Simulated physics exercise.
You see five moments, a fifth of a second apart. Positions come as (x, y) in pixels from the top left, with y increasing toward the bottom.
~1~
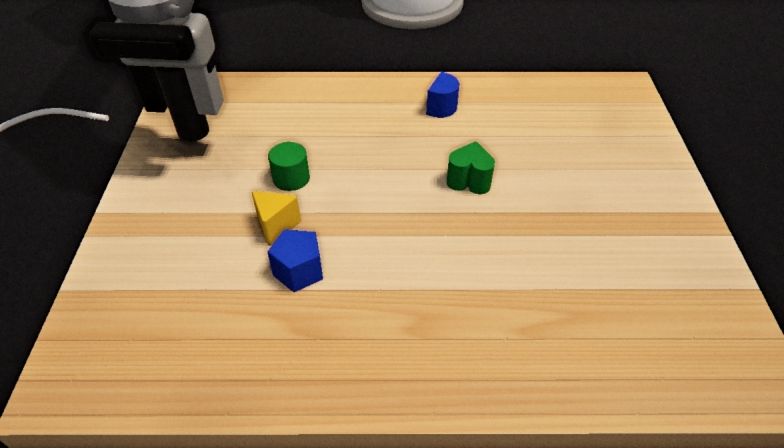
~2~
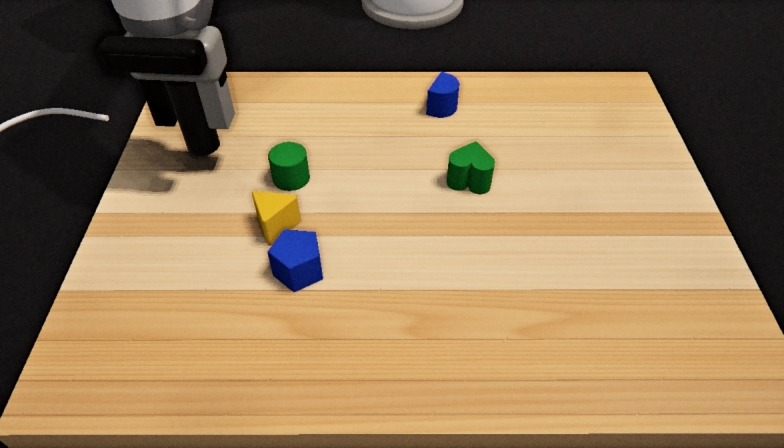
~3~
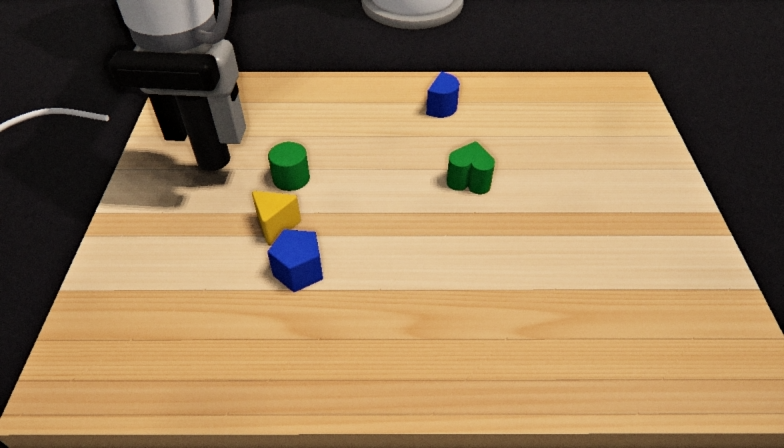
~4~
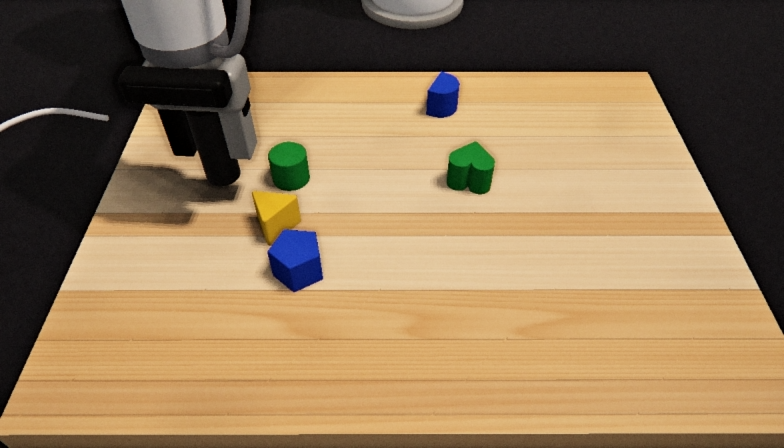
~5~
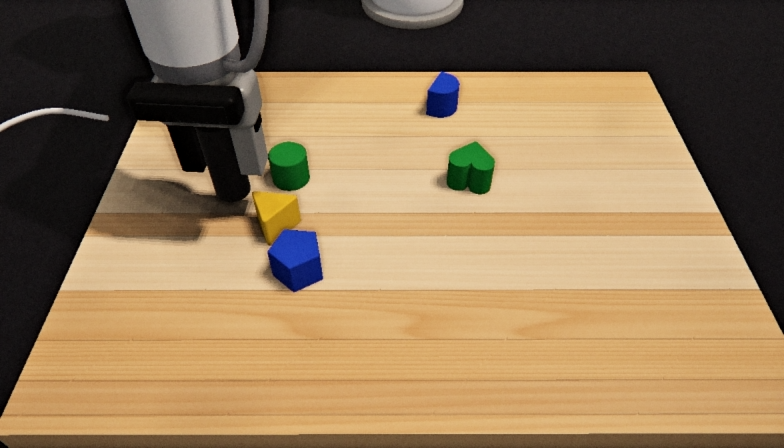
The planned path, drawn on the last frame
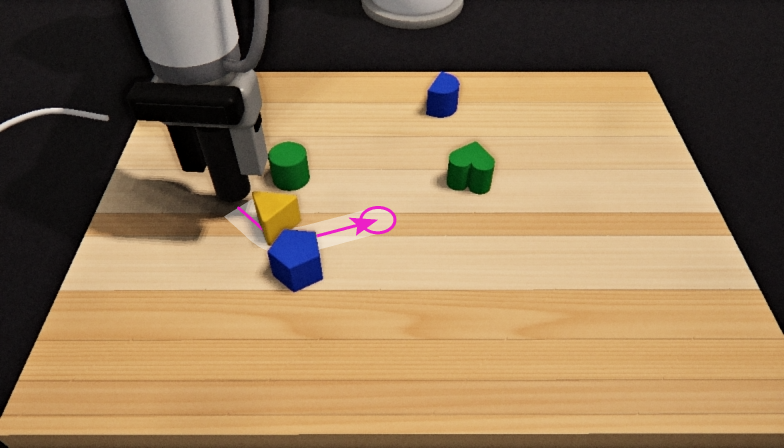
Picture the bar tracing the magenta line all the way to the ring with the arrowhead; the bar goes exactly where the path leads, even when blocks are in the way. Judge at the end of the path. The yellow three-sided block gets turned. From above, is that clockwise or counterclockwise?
It is turned clockwise.
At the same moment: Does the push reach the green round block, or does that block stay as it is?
It's unmoved.
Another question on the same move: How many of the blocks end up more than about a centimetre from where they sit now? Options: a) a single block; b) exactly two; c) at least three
The answer is a.
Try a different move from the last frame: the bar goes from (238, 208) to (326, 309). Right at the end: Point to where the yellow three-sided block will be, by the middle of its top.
Its top middle is near (298, 208).
The drawn path runs from (238, 208) by way of (272, 236) and (325, 234) to (378, 220).
On the path given first. One third of the way, bar (269, 220); yellow three-sided block (301, 208), turned 15° clockwise.
Two thirds of the way, bar (325, 216); yellow three-sided block (357, 205), turned 15° clockwise; blue five-sided block (297, 249).
At the end, bar (377, 203); yellow three-sided block (410, 195), turned 30° clockwise; green round block not moved; blue five-sided block (297, 249).
